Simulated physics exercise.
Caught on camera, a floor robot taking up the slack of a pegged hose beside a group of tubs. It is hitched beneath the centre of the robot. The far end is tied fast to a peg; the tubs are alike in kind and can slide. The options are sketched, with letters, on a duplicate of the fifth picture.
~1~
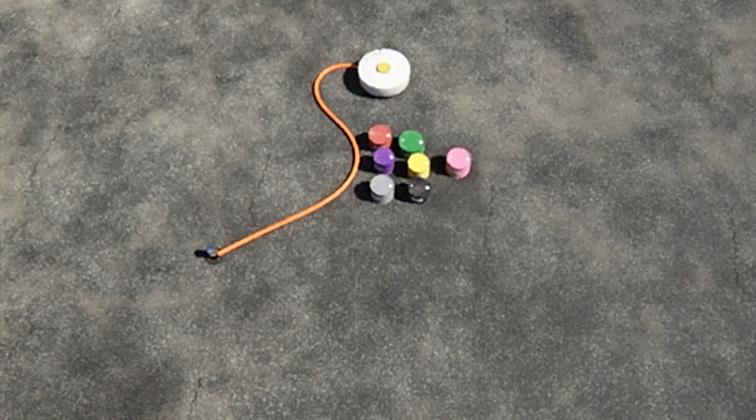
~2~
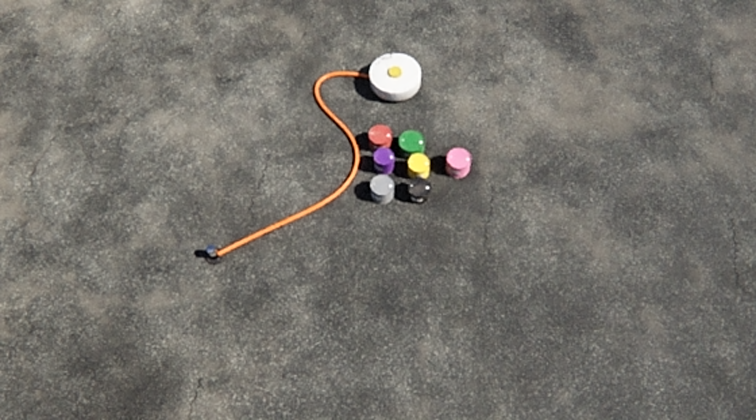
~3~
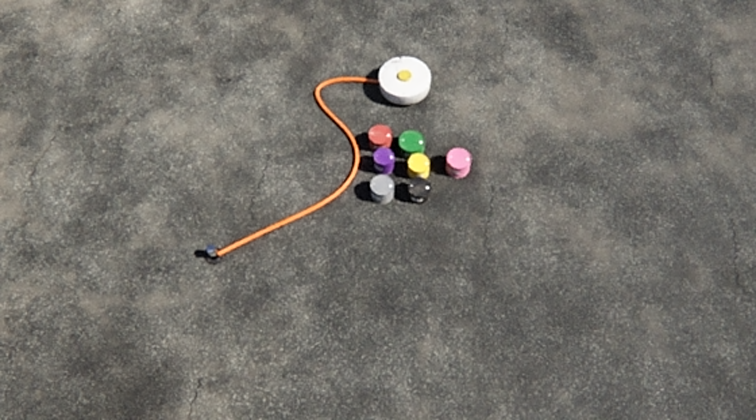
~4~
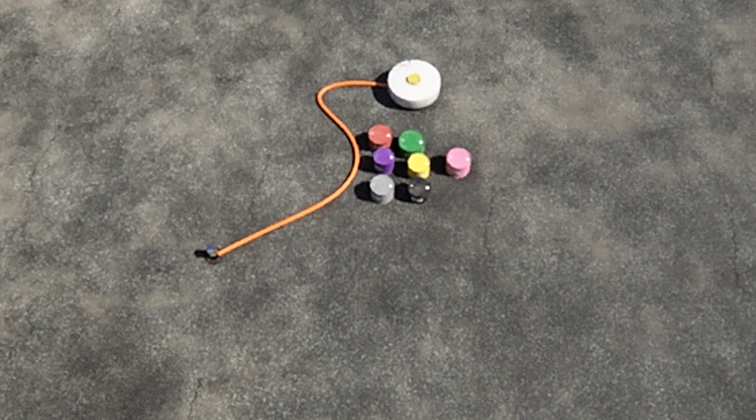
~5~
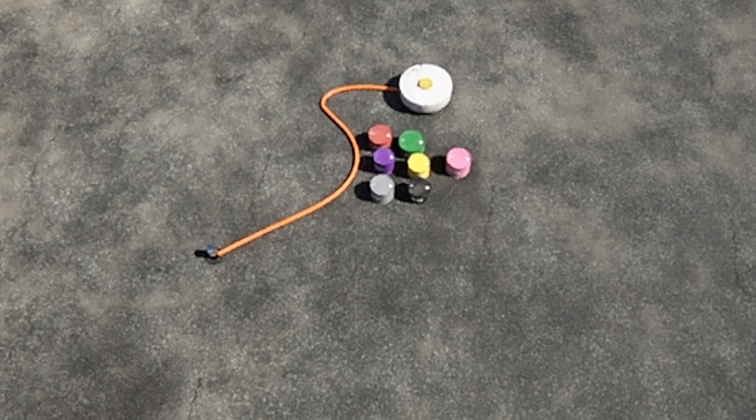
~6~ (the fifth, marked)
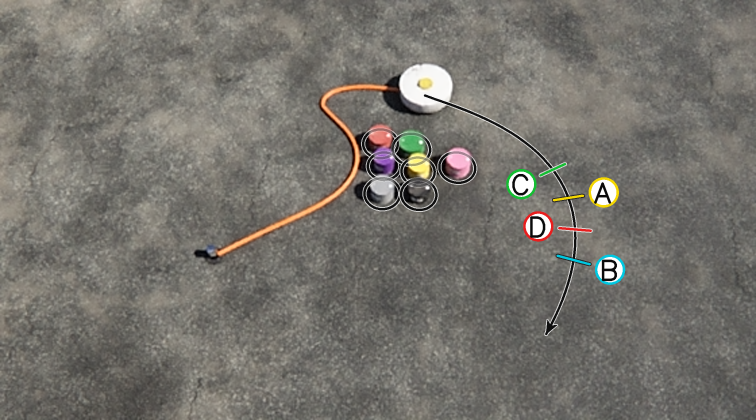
In this clip, a round white robot with an orange hose trailing from it to a peg at lower left slides steadily a short way right and slightly down, above a cluster of seven coloured tubs that stay still.
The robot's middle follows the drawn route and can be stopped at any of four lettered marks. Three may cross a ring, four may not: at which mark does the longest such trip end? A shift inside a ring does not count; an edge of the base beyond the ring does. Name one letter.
Stop at C.
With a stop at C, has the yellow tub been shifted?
By then, no.
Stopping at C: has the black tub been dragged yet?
By then, no.
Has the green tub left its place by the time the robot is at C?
No.
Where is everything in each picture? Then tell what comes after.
The first picture shows purple tub (384, 161); green tub (412, 145); yellow tub (419, 167).
The second picture shows robot (395, 78); grey tub (382, 189).
The third picture shows robot (405, 82); pink tub (458, 163).
The fourth picture shows robot (414, 85); red tub (380, 139).
The fifth picture shows robot (425, 90); green tub (412, 145); yellow tub (419, 167); grey tub (382, 189).
On the marked copy, A at (568, 198); B at (574, 260); C at (553, 170); D at (575, 229); the route from (425, 95) via (560, 180) to (546, 334).
Taking C. A third of the way, robot (473, 107).
Two thirds of the way, robot (522, 133).
When it is over, robot (555, 164); red tub (387, 148); purple tub (385, 166); one over the rings.
As for the rest, A has five over the rings; B has seven over the rings; D has seven over the rings.
